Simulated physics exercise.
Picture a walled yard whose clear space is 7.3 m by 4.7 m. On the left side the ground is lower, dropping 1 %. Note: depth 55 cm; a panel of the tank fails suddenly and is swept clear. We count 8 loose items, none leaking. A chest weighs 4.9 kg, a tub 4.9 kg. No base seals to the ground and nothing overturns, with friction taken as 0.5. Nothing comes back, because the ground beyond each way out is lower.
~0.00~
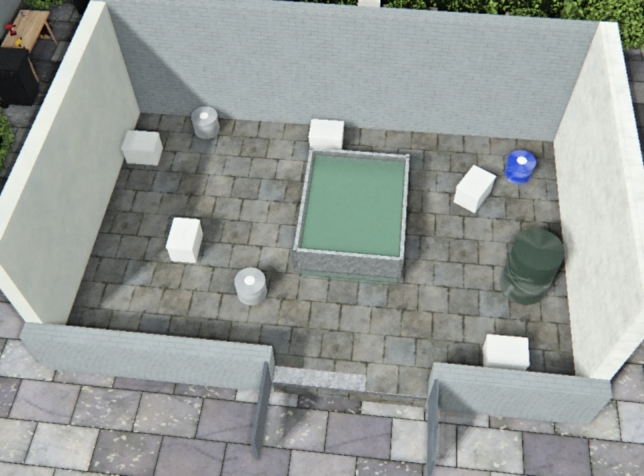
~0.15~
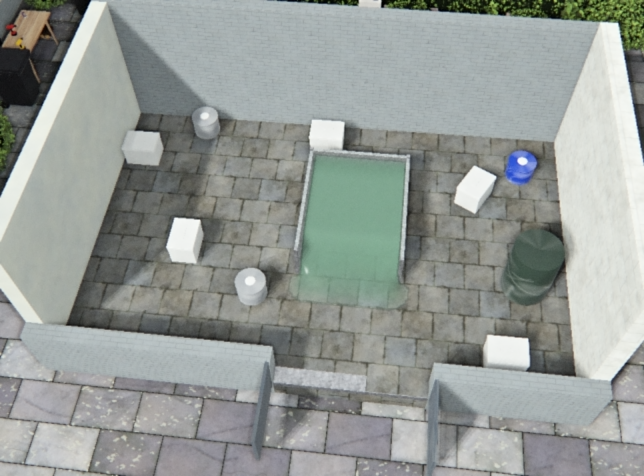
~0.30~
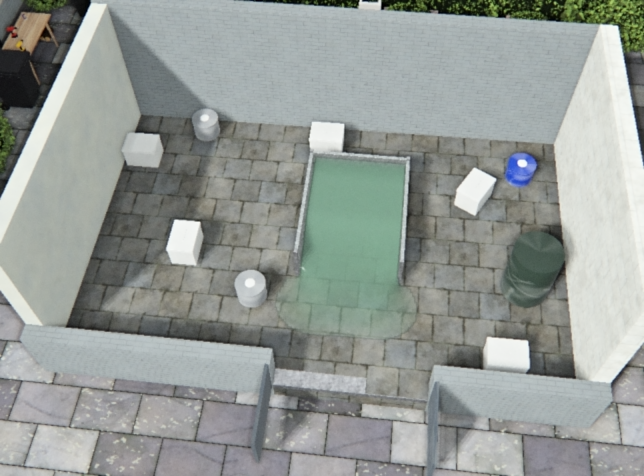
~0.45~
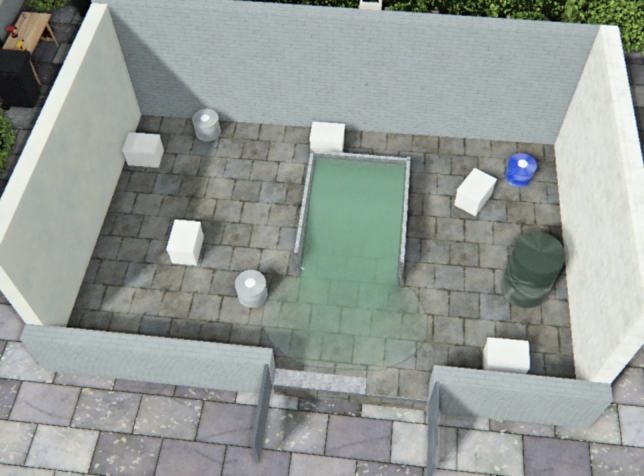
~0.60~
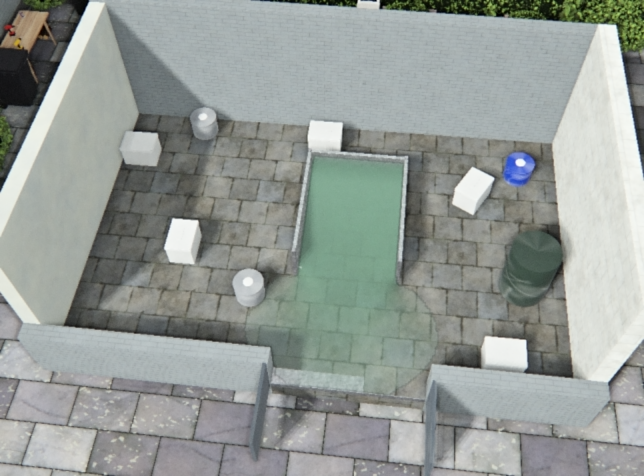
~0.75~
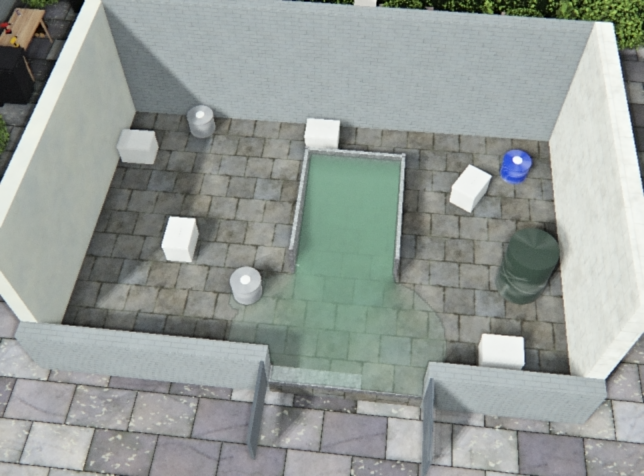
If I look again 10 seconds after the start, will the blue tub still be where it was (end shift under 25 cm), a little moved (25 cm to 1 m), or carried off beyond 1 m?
You'll find it still in place.
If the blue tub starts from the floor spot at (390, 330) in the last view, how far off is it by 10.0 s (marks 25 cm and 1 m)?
Outcome: It is taken a long way.
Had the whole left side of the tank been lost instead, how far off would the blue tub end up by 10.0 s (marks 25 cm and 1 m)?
With that failure, the blue tub moves slightly.
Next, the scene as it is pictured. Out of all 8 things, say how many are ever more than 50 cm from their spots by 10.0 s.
2.
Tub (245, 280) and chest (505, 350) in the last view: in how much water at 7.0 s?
Roughly 1 and 2 cm.
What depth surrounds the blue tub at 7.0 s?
Somewhere close to 1 cm.
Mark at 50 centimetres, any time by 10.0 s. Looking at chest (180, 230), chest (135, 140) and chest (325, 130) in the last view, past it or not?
Item by item, they came out below the mark, above the mark and below the mark.
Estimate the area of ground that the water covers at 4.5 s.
Near 17 m2 in all.
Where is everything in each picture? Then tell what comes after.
The blue tub at (522, 161), on the bottom; 2.9 m2 under water; 0 of 8 have shifted, in the first frame.
The blue tub at (523, 161) rests on the ground; water covers 3.7 m2; 0 of 8 have shifted, in the second frame.
The blue tub at (523, 164) rests on the ground; 4.6 m2 under water; 0 of 8 have shifted, in the third frame.
The blue tub at (523, 164) rests on the ground; water covers 5.8 m2; 0 of 8 have shifted, in the fourth frame.
The blue tub at (521, 163), on the bottom; 7.1 m2 under water; 0 of 8 have shifted, in the fifth frame.
The blue tub at (518, 160) rests on the ground; 7.6 m2 under water; 0 of 8 have shifted, in the sixth frame.
After 2.0 s the blue tub is near (518, 160), 0.0 m from its start, aground; 0 of 8 are out; 0 afloat.
After 4.5 s the blue tub is near (518, 160), 0.0 m from its start, aground; 0 of 8 are out; 1 afloat.
After 7.0 s the blue tub is near (518, 160), 0.0 m from its start, aground; 0 of 8 are out; 1 afloat.
After 10.0 s the blue tub is near (518, 160), 0.0 m from its start, aground; 0 of 8 are out; 1 afloat.
